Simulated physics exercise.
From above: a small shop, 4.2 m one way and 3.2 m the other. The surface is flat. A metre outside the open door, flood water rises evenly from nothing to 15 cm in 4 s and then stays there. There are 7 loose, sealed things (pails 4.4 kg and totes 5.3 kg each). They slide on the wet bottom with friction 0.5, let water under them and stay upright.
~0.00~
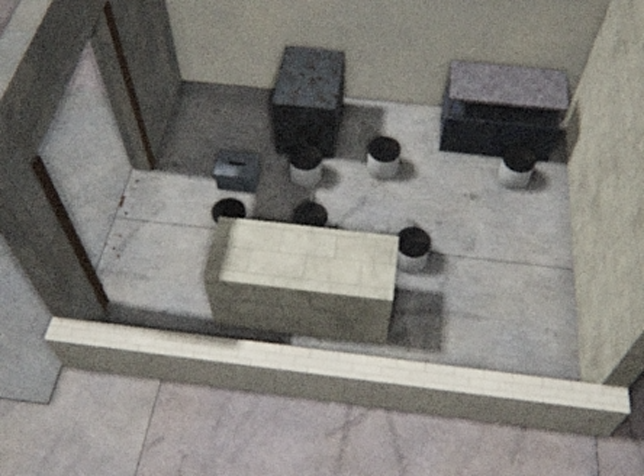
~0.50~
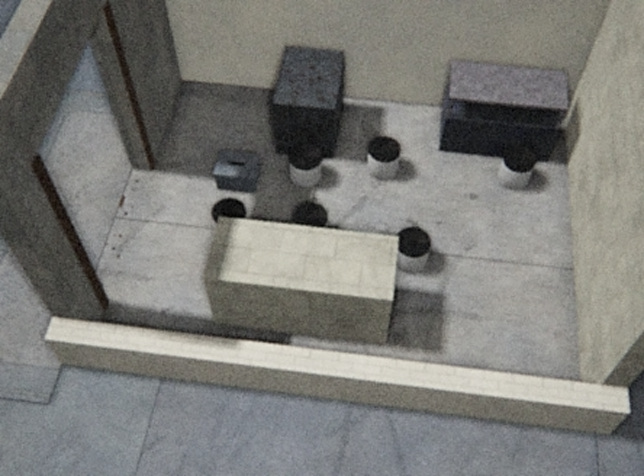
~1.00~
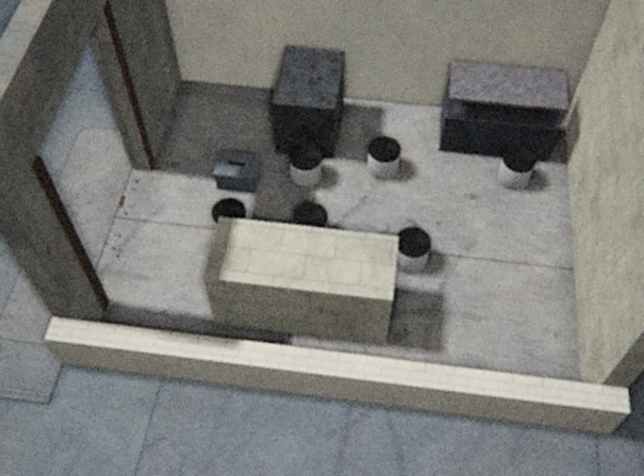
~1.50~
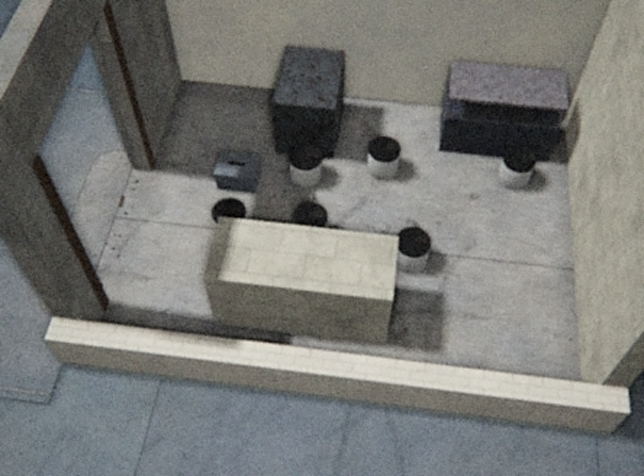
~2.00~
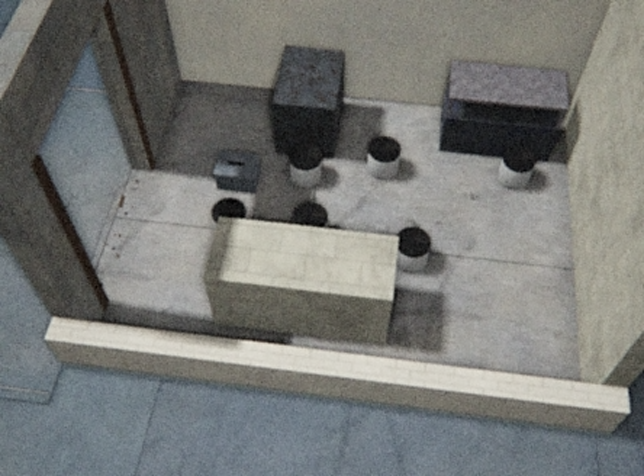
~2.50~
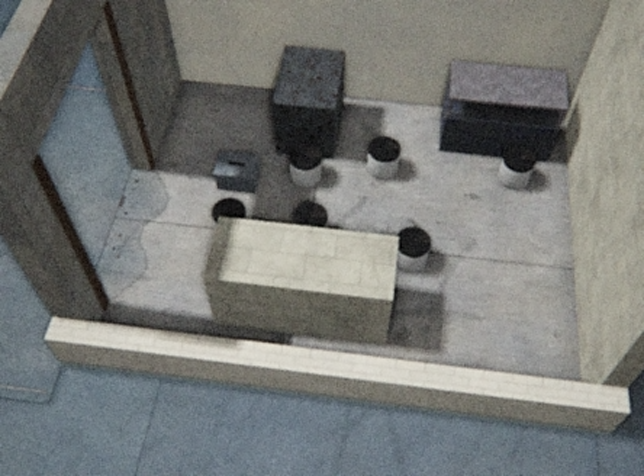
We see a small roofless shop from above, its counter, dark cabinets and scattered pails staying still while bluish water covers the pale ground outside, then spreads through the open doorway at left onto the floor just inside.
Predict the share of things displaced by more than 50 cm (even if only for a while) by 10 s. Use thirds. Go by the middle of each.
That comes to two thirds or above.
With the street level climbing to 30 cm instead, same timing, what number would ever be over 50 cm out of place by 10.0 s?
In that case 6 of them.
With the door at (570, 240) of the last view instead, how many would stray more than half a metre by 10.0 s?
In that case 7 of them.
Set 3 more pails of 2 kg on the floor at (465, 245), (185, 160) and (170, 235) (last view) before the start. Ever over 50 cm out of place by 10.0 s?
In turn: Past it, under, past it.
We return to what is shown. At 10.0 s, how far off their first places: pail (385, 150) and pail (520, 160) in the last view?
In that order: 80 cm, 40 cm.
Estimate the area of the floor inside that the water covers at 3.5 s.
About 1.5 m2.
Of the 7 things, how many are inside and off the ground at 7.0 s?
At that moment 1.
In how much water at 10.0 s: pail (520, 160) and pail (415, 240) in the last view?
Roughly 10 and 11 cm.
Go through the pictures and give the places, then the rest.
The first picture shows a pail at (305, 156) rests on the ground; a pail at (520, 158) rests on the ground; 0.0 m2 under water; 0 of 7 have shifted.
The second picture shows a pail at (305, 156), on the bottom; a pail at (520, 158), on the bottom; water covers 0.0 m2; 0 of 7 have shifted.
The third picture shows a pail at (305, 156), on the bottom; a pail at (520, 158) rests on the ground; 0.0 m2 under water; 0 of 7 have shifted.
The fourth picture shows a pail at (305, 156) rests on the ground; a pail at (520, 158), on the bottom; water covers 0.0 m2; 0 of 7 have shifted.
The fifth picture shows a pail at (305, 156) rests on the ground; a pail at (520, 158) rests on the ground; 0.0 m2 under water; 0 of 7 have shifted.
The sixth picture shows a pail at (305, 156) rests on the ground; a pail at (520, 158) rests on the ground; 0.2 m2 under water; 0 of 7 have shifted.
After 3.5 s 0 of 7 are over 50 cm from their spots; 0 afloat.
After 4.5 s 0 of 7 are over 50 cm from their spots; 0 afloat.
After 7.0 s 5 of 7 are over 50 cm from their spots; 1 afloat.
After 10.0 s 6 of 7 are over 50 cm from their spots, and 6 have been at some point; 6 afloat.
